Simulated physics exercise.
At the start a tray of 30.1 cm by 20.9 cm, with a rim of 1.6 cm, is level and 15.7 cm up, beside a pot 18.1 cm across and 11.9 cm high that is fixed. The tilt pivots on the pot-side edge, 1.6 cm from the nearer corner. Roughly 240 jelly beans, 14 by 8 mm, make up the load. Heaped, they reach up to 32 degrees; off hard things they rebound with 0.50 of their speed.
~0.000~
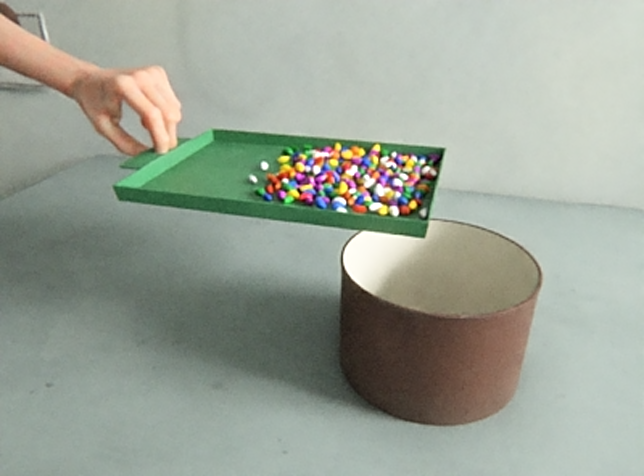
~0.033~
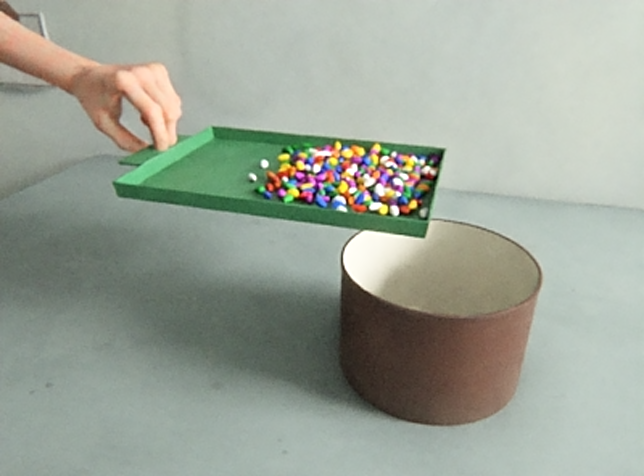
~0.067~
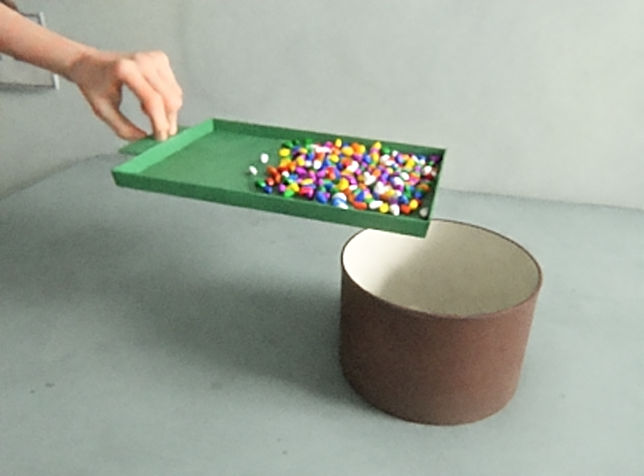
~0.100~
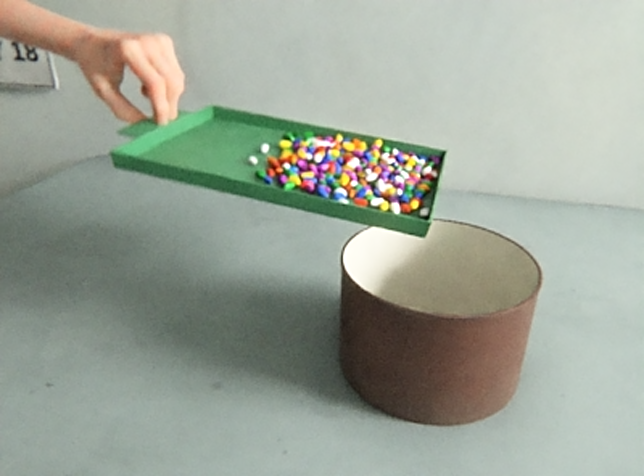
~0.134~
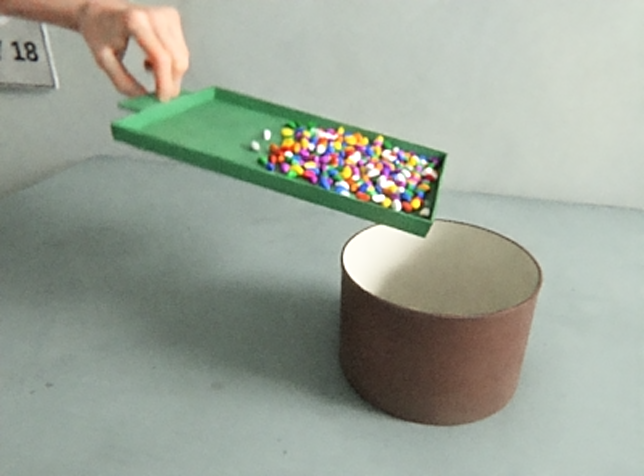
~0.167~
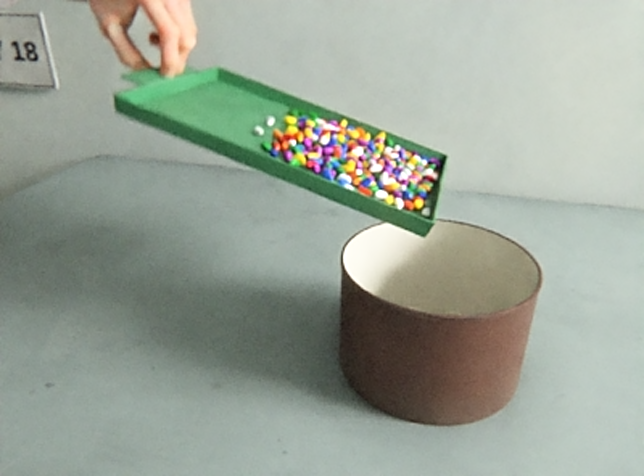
A hand raising the left end of a green tray of colourful jelly beans, tilting it toward a brown pot.
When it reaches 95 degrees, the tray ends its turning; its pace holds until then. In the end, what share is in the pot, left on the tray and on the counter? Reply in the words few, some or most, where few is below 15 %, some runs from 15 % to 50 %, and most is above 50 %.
Shares - pot: Some; tray: Few; counter: Most.
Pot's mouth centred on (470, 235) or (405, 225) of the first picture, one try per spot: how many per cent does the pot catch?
I'd say close to 80 percent for the first spot and 75 percent for the second.
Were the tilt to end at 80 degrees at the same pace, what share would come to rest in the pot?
In that case it comes to about 35 in a hundred.
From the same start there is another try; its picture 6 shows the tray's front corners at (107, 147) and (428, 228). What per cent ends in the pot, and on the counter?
Pot 55 % / counter 45 %.
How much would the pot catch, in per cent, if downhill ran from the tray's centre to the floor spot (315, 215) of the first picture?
The share would be about 50 percent.
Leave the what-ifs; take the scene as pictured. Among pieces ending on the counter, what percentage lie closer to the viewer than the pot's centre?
Roughly 0 per cent.
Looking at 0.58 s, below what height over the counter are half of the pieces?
Around 16 cm up.
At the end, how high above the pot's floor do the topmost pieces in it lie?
I'd say near 1.5 centimetres.
Then, at 0.41 s, tilt 56 degrees; the tray holds 100 %, the pot 0 %.
Then, at 0.58 s, tilt 83 degrees; the tray holds 90 %, the pot 0 %.
After 0.86 s, tilt 95 degrees; the tray holds 5 %, the pot 40 %.
By 2.3 s all is still; pot 40 %, tray 0 %, counter 60 %.
